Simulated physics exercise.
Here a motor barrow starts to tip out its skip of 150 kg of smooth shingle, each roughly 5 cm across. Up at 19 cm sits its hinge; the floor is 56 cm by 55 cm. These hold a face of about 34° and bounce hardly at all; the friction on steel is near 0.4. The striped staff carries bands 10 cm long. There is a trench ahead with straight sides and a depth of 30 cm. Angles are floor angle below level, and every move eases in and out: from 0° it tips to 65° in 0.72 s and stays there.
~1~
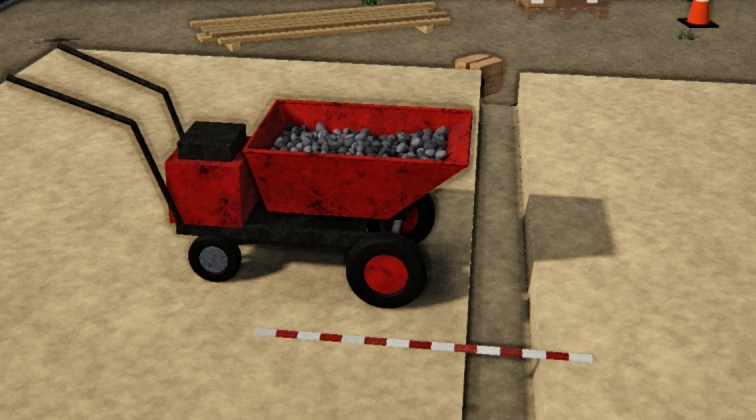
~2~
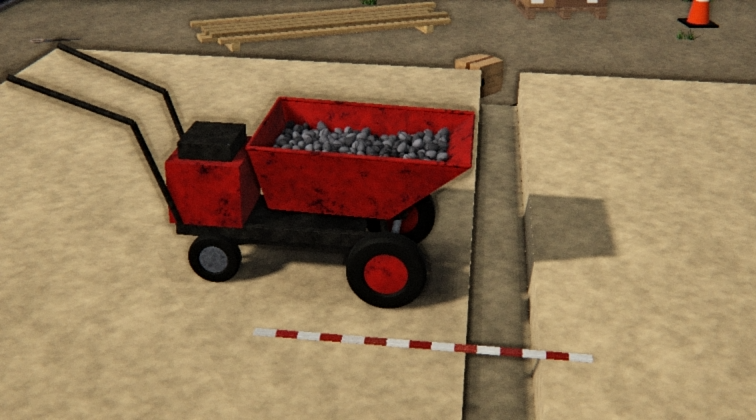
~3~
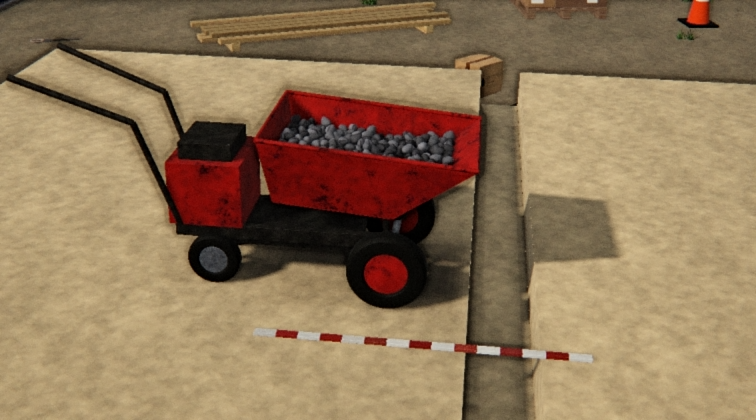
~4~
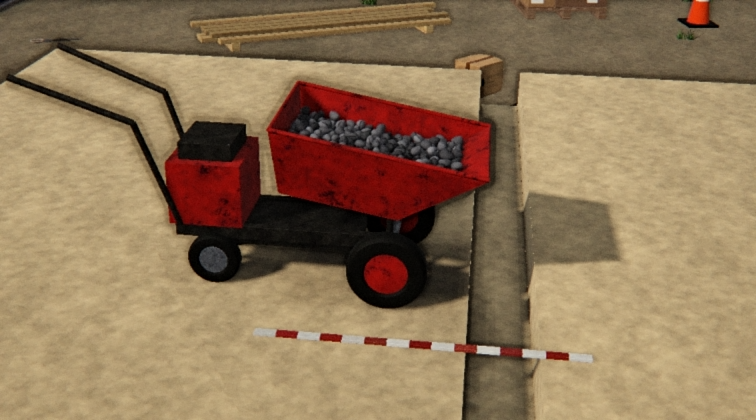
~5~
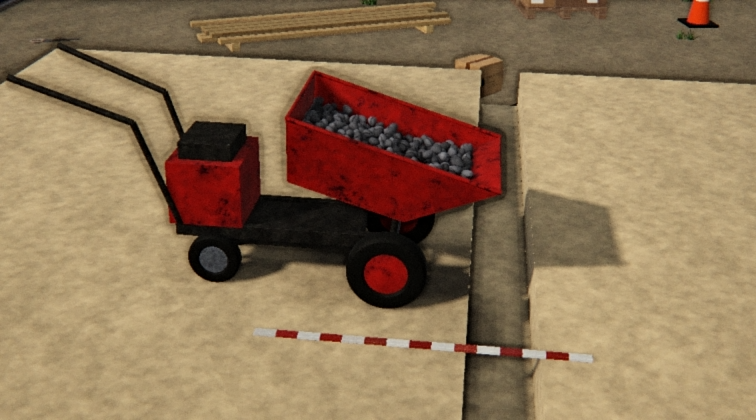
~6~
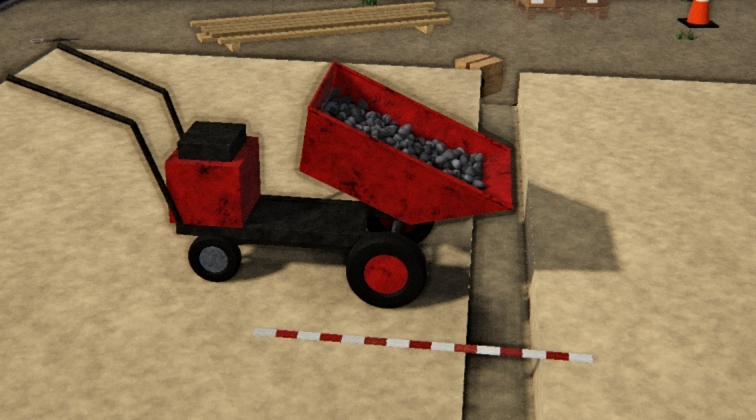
At first, a red motor barrow stands on pale ground beside a narrow trench, its skip level and loaded with grey stones. The skip then starts to tilt, its left end rising and its right lip lowering over the trench, until it slopes clearly down to the right with the stones still inside.
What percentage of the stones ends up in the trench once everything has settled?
About 18 per cent.
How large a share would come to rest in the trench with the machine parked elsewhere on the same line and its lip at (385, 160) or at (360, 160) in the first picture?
First place roughly 95%, second roughly 75%.
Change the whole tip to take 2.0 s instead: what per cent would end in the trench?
In that case some 25 per cent.
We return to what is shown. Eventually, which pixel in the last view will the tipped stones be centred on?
Their centre sits close to (599, 284).
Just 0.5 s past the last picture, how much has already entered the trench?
0 per cent or so by then.
Then, 0.2 s after the last picture the floor is at 55°, 100 % in the skip; the foremost stones are at (515, 238).
Then, 0.5 s after the last picture the floor is at 65°, 79 % in the skip, 1 % in the trench, 20 % past the trench; the foremost stones are at (592, 277).
Then, 0.9 s after the last picture the floor is at 65°, 21 % in the skip, 4 % in the trench, 76 % past the trench; the foremost stones are at (751, 312).
Then, 2.8 s after the last picture the floor is at 65°, 0 % in the skip, 18 % in the trench, 82 % past the trench; the foremost stones are past the picture's edge.
